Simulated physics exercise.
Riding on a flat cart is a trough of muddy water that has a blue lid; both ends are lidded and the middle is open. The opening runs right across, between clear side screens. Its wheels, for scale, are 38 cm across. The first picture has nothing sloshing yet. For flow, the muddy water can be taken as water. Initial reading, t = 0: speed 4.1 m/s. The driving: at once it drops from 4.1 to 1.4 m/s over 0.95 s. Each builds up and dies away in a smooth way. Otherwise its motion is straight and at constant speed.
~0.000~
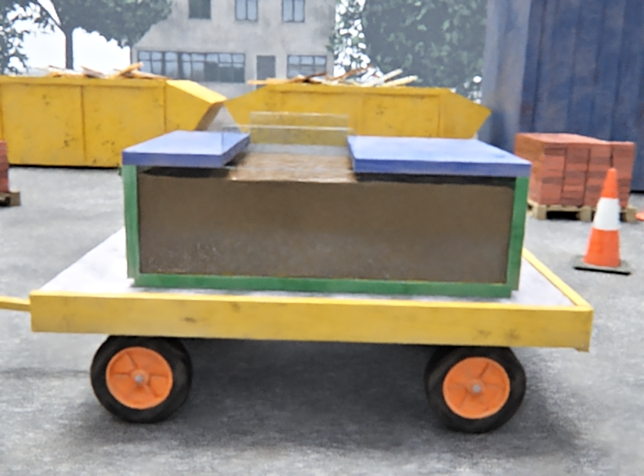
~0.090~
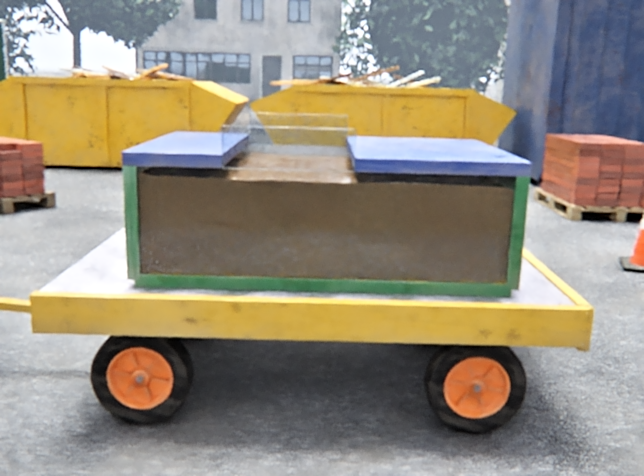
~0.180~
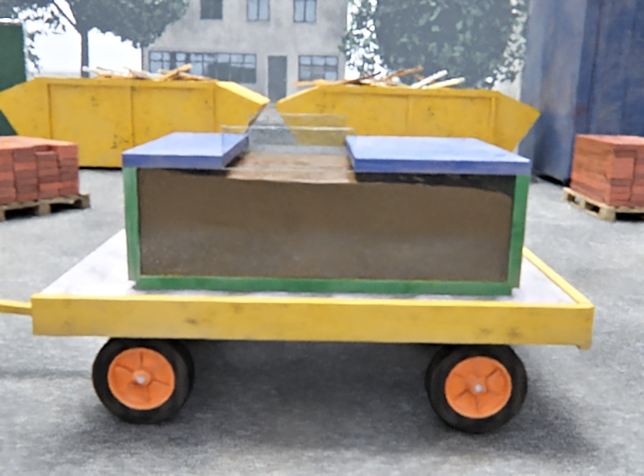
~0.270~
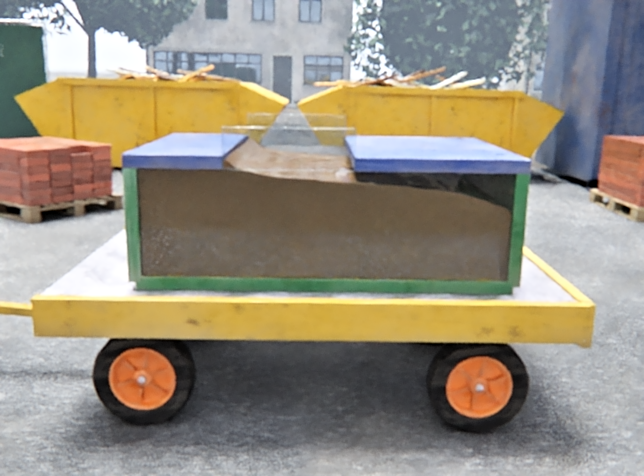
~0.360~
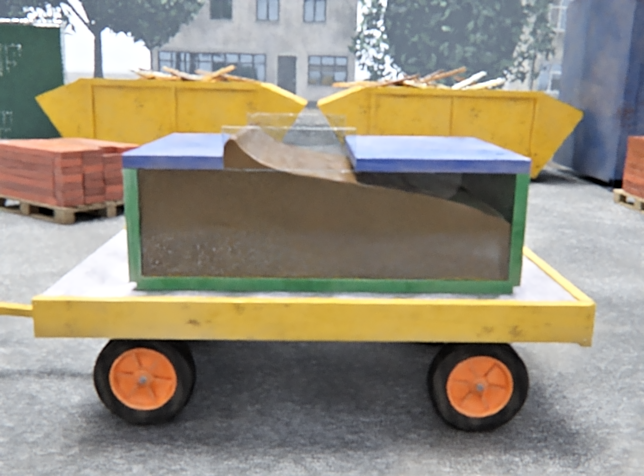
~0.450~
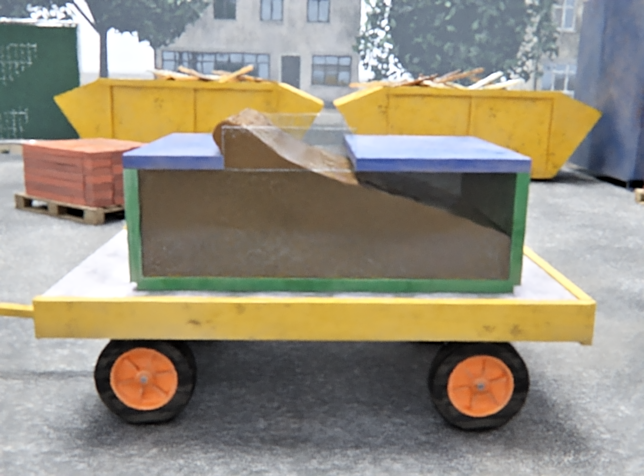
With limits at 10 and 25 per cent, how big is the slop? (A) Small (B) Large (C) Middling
Middling.
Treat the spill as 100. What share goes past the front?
Some 100 per cent of it.
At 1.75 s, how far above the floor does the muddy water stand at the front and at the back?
Reading: About 38 cm in front, about 38 cm behind.
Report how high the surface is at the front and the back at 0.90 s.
Approx. 38 cm front, approx. 8 cm back.
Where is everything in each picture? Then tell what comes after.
The surface is at (168, 179) near the front wall; the surface is at (476, 188) near the back wall; the front is on the left; the opening runs from (355, 160) to (222, 156); a wheel hub at (478, 392), in the first frame.
The surface is at (168, 179) near the front wall; the surface is at (476, 188) near the back wall, in the second frame.
The surface is at (168, 175) near the front wall; the surface is at (476, 192) near the back wall, in the third frame.
The surface is at (168, 172) near the front wall; the surface is at (475, 201) near the back wall, in the fourth frame.
The surface is at (168, 173) near the front wall; the surface is at (475, 213) near the back wall; muddy water has begun to come out, in the fifth frame.
The surface is at (169, 174) near the front wall; the surface is at (475, 224) near the back wall; muddy water is coming out, 4 per cent so far; a wheel hub at (483, 390), in the sixth frame.
Then, 0.90 s in, the surface stands 7 cm at the back and 38 cm at the front; 18 per cent is out, over the front.
Then, 1.35 s in, the surface stands 38 cm at the back and 37 cm at the front; 14 per cent is out, over the front.
Then, 1.75 s in, the surface stands 38 cm at the back and 38 cm at the front; 13 per cent is out, over the front.
Then, 3.84 s in, 13 per cent is out, over the front, 58 of 437 litres.
